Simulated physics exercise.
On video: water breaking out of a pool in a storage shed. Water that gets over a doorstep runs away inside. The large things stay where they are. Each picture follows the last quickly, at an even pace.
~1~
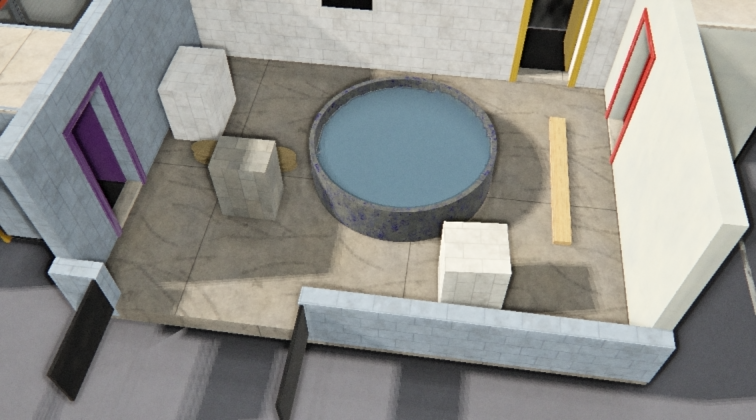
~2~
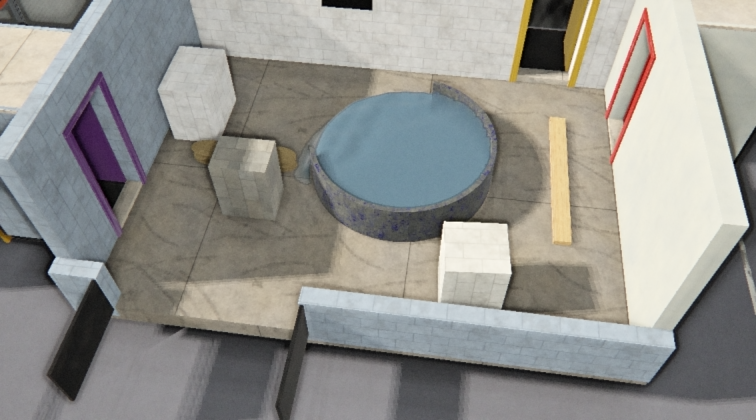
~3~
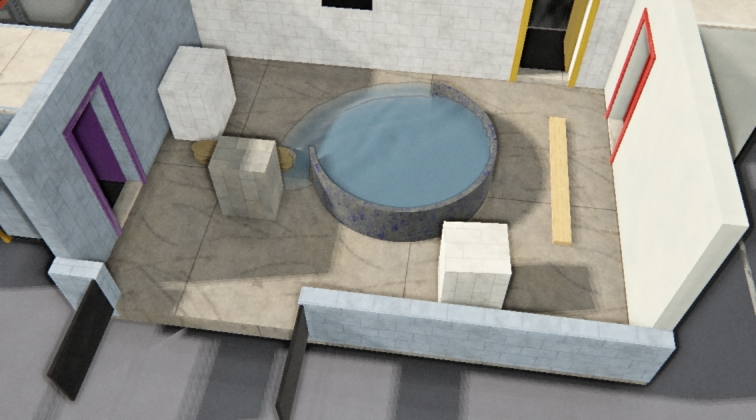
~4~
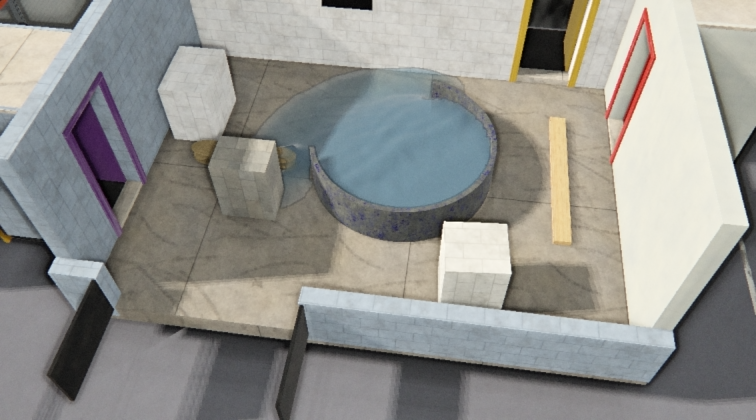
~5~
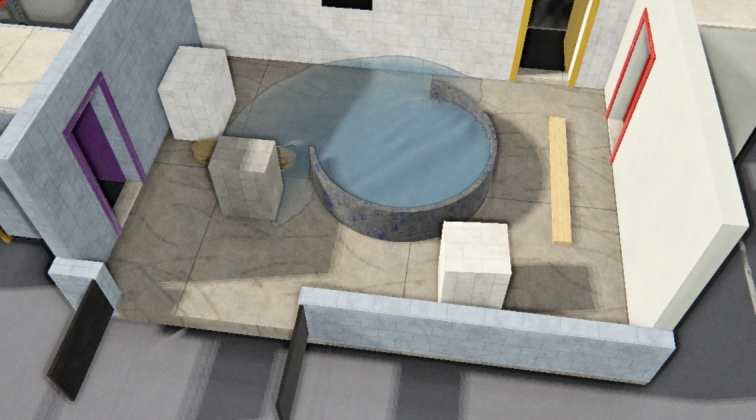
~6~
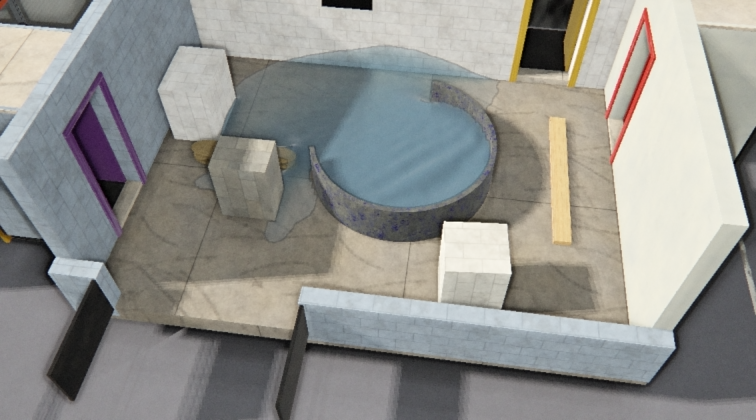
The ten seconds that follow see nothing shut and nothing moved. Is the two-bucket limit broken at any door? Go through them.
In the end the purple door keeps it to two buckets; the yellow door keeps it to two buckets; the red door lets in beyond two buckets.
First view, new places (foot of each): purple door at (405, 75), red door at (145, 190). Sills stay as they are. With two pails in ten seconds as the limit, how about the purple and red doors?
Lab note - purple door overshoots, red door overshoots.
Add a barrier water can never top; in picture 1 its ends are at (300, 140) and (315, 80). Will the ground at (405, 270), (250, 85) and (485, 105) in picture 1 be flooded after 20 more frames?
Spared, submerged, then submerged.
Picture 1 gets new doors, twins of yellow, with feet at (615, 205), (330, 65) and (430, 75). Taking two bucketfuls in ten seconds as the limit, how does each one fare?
In sequence: Falls short, exceeds it, exceeds it.
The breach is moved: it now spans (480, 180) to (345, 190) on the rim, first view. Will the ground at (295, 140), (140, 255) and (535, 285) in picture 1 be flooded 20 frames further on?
In turn: Untouched, swamped, swamped.
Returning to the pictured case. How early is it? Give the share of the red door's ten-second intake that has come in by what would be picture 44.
About 35 %.
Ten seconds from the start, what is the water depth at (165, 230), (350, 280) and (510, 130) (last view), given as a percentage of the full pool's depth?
Roughly 4 per cent, 6 per cent and 8 per cent.
A moment on, water covers 35 % of the floor; the purple door not reached, the yellow door wet at the sill, nothing in, the red door not reached.
Next, water covers 45 % of the floor; the purple door wet at the sill, nothing in, the yellow door wet at the sill, nothing in, the red door wet at the sill, nothing in.
Then, water covers 65 % of the floor; the purple door under two buckets in, the yellow door wet at the sill, nothing in, the red door under two buckets in.
Later, water covers 85 % of the floor; the purple door under two buckets in, the yellow door wet at the sill, nothing in, the red door over two buckets in.
In the end, water covers 90 % of the floor; the purple door under two buckets in, the yellow door under two buckets in, the red door far over two buckets in.
